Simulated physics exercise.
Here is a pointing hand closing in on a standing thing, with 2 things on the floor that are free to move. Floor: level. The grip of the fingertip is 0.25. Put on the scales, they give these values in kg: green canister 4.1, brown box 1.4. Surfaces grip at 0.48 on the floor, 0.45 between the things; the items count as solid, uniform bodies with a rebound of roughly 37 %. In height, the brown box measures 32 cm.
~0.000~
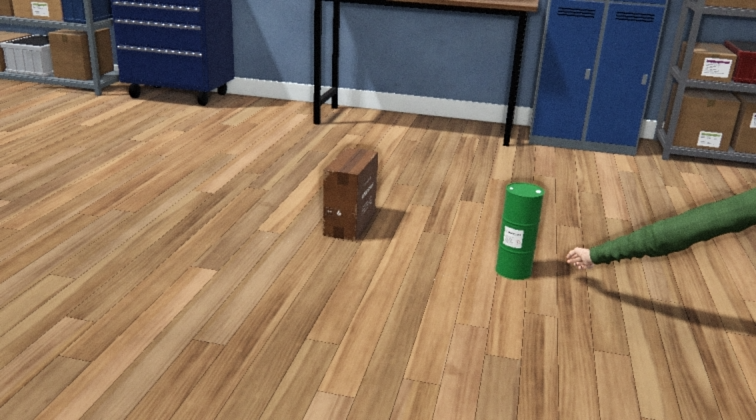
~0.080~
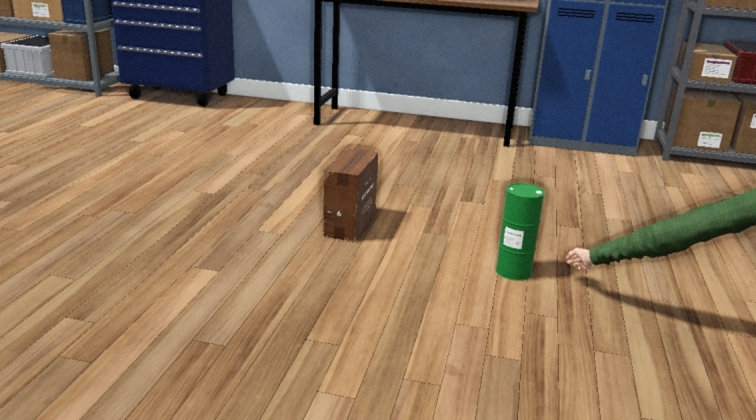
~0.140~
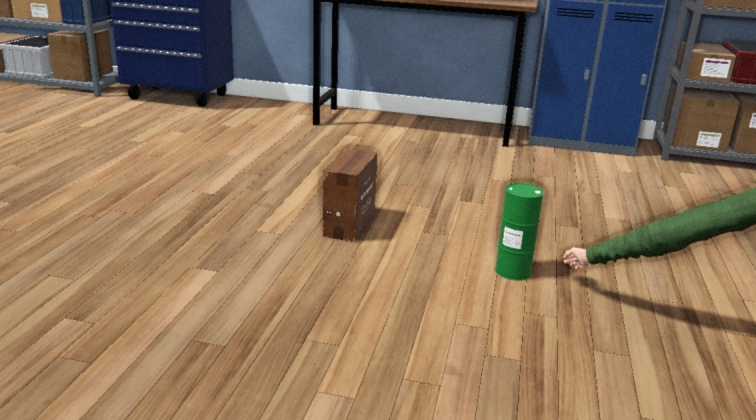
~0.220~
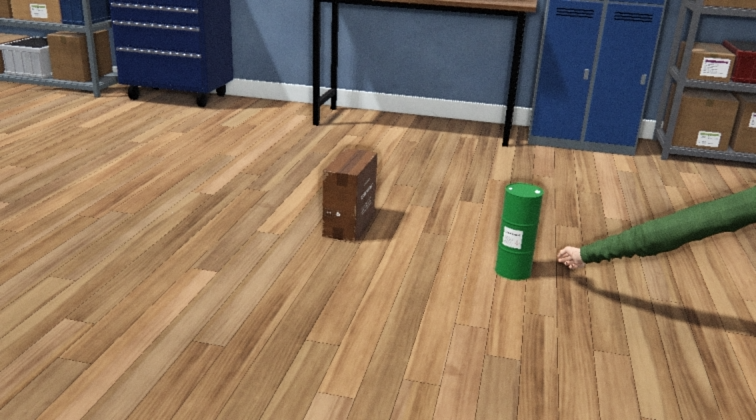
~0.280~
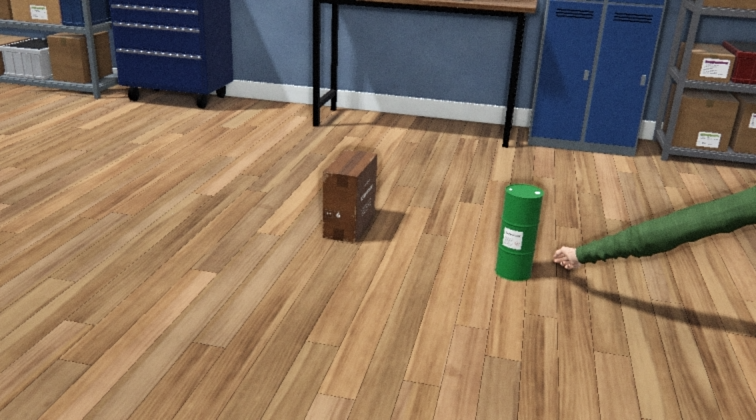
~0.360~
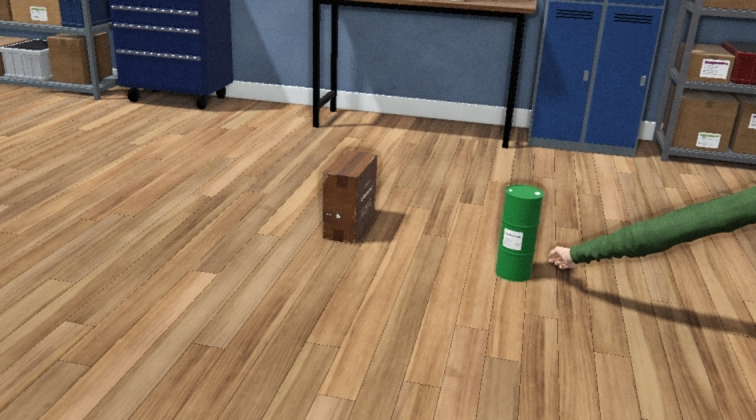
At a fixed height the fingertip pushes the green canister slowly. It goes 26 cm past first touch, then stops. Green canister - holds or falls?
After the push it still stands.
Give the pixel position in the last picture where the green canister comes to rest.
Near (456, 225).
After 0.66 s, hand has come 16 cm; green canister slid 3 cm near (512, 232).
After 0.96 s, hand has come 24 cm; green canister slid 11 cm near (491, 230).
After 1.16 s, hand has come 30 cm; green canister slid 17 cm near (477, 228).
After 1.46 s, hand has come 38 cm; green canister slid 25 cm near (457, 225).
At rest (2.1 s), not toppled but over 14 cm from the start, green canister; brown box in place, give or take 14 cm. Seen from the same camera at the end, green canister near (456, 225).
